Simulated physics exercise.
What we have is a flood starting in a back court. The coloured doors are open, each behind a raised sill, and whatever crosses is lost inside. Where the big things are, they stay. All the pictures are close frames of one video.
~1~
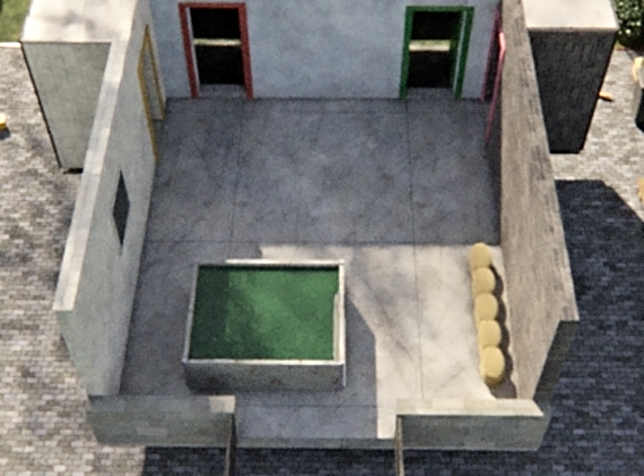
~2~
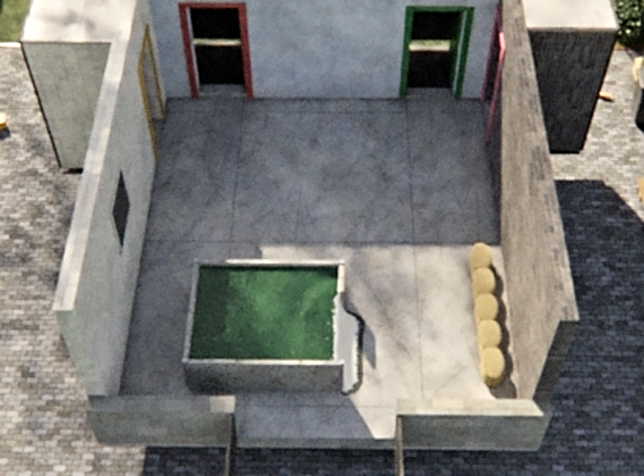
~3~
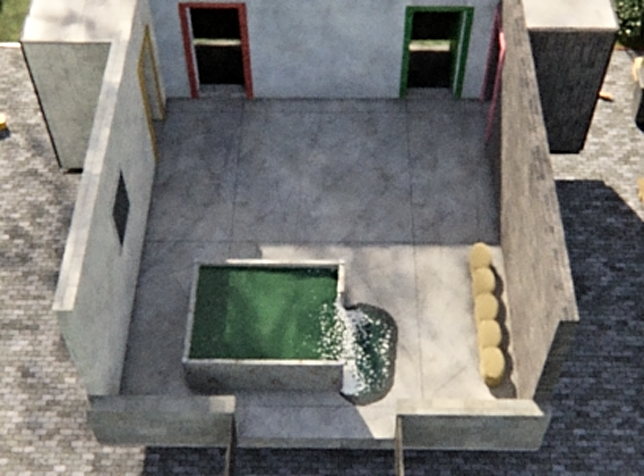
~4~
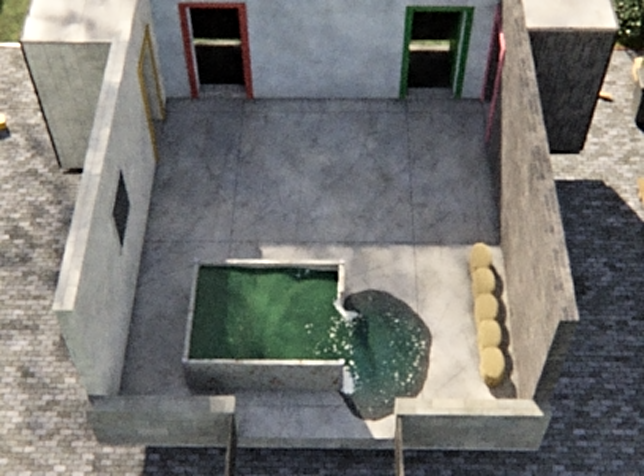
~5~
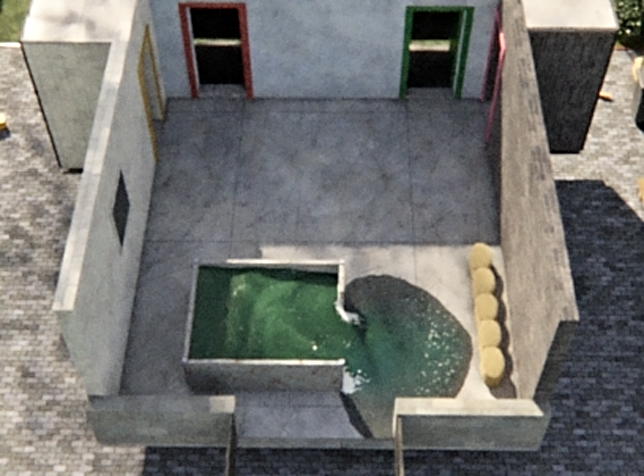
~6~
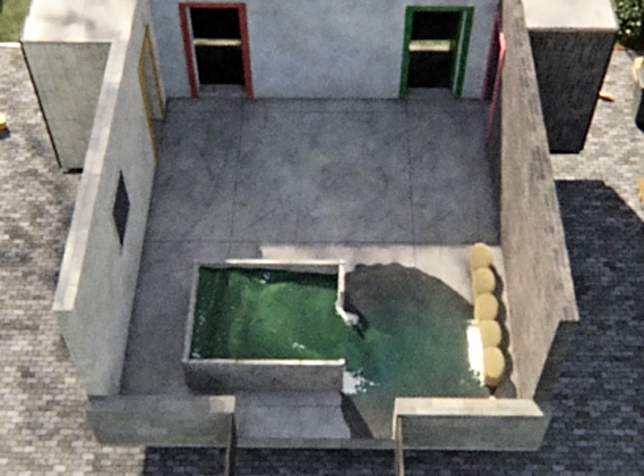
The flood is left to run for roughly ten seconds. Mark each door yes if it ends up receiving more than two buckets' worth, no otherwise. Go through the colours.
Pink door - yes, green door - yes, yellow door - yes, red door - no.
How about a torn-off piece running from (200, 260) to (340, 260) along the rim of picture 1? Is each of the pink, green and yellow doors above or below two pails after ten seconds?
Result - pink: Above the limit; green: Above the limit; yellow: Above the limit.
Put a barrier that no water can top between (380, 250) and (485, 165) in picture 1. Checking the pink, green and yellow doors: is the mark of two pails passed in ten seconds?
The pink door falls short, while the green door falls short and the yellow door falls short.
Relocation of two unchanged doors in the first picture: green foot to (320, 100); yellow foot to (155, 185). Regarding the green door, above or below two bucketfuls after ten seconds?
As I see it, the green door comes in higher.
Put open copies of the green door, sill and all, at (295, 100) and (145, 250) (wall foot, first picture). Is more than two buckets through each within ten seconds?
Goes past it; falls short.
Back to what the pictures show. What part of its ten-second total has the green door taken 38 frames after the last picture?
By then roughly 60 percent of the ten-second total is in.
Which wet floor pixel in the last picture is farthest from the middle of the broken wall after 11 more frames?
Farthest reach: About (477, 170).
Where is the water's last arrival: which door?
I'd go with the door marked yellow.
A moment on, water covers 15 % of the floor; the pink door not reached, the green door not reached, the yellow door not reached, the red door not reached.
Next, water covers 25 % of the floor; the pink door not reached, the green door not reached, the yellow door not reached, the red door not reached.
Then, water covers 45 % of the floor; the pink door wet at the sill, nothing in, the green door wet at the sill, nothing in, the yellow door not reached, the red door not reached.
Later, water covers 70 % of the floor; the pink door over two buckets in, the green door far over two buckets in, the yellow door not reached, the red door wet at the sill, nothing in.
In the end, water covers 85 % of the floor; the pink door over two buckets in, the green door far over two buckets in, the yellow door over two buckets in, the red door wet at the sill, nothing in.
